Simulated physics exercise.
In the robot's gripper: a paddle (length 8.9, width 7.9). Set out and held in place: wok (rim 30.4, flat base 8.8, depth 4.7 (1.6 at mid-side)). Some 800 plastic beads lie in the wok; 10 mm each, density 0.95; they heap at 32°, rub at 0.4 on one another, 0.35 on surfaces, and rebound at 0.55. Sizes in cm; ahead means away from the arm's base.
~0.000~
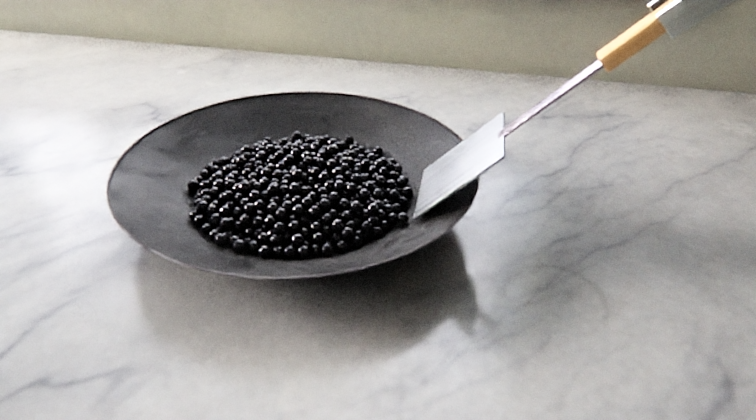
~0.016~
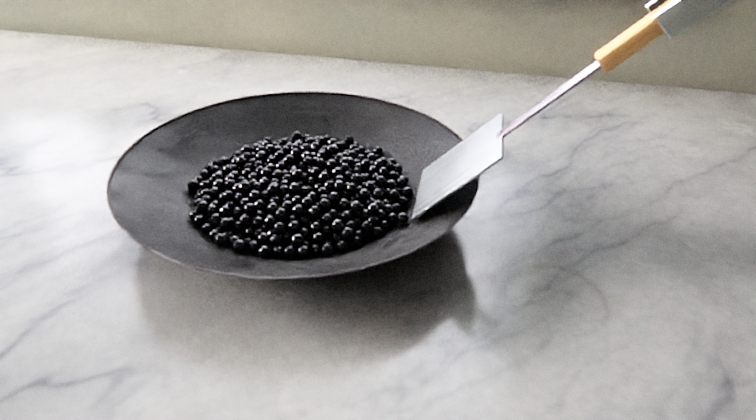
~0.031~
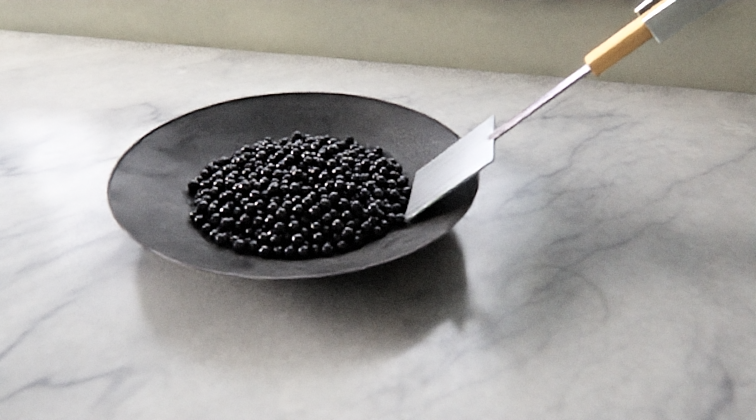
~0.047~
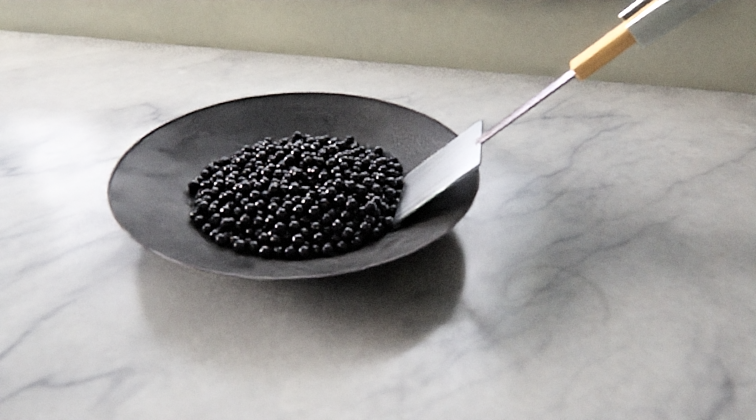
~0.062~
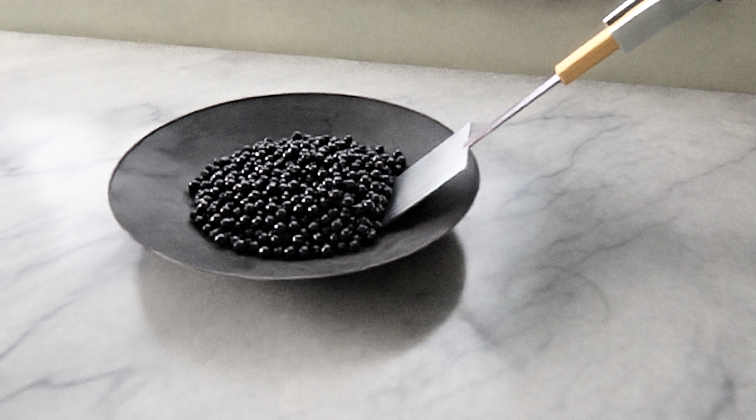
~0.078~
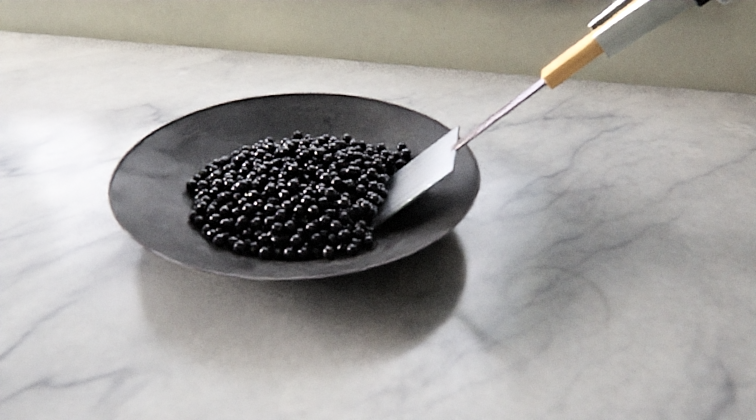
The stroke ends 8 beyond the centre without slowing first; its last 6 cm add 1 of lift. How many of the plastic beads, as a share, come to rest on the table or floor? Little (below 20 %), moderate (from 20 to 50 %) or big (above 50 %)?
Share on the table or floor: Little (below 20 %).
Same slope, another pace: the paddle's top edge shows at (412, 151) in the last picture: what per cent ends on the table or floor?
Some 35 per cent.
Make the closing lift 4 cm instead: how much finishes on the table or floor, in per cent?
About 5 per cent.
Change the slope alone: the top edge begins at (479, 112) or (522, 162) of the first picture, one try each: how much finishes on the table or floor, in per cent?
About 10 and 5 per cent.
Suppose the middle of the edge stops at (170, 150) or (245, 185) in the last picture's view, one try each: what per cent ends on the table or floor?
Some 30 and 0 per cent.
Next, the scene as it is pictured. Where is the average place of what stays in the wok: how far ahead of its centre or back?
Roughly 5.0 cm ahead.
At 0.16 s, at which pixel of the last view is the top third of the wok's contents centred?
Near (268, 176).
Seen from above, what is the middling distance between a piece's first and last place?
About 6 cm.
By 0.16 s, sloping 46°, highest piece 5 above the table; 804 in the wok.
By 0.25 s, sloping 46°, highest piece 5 above the table; 804 in the wok.
By 0.50 s, sloping 46°, highest piece 7 above the table; 748 in the wok, 51 on the table or floor, 5 on the blade or in flight.
By 1.55 s, sloping 46°, highest piece 6 above the table; 744 in the wok, 60 on the table or floor.
Final count, 744 in the wok, 60 on the table or floor. That is 7 % on the table or floor.
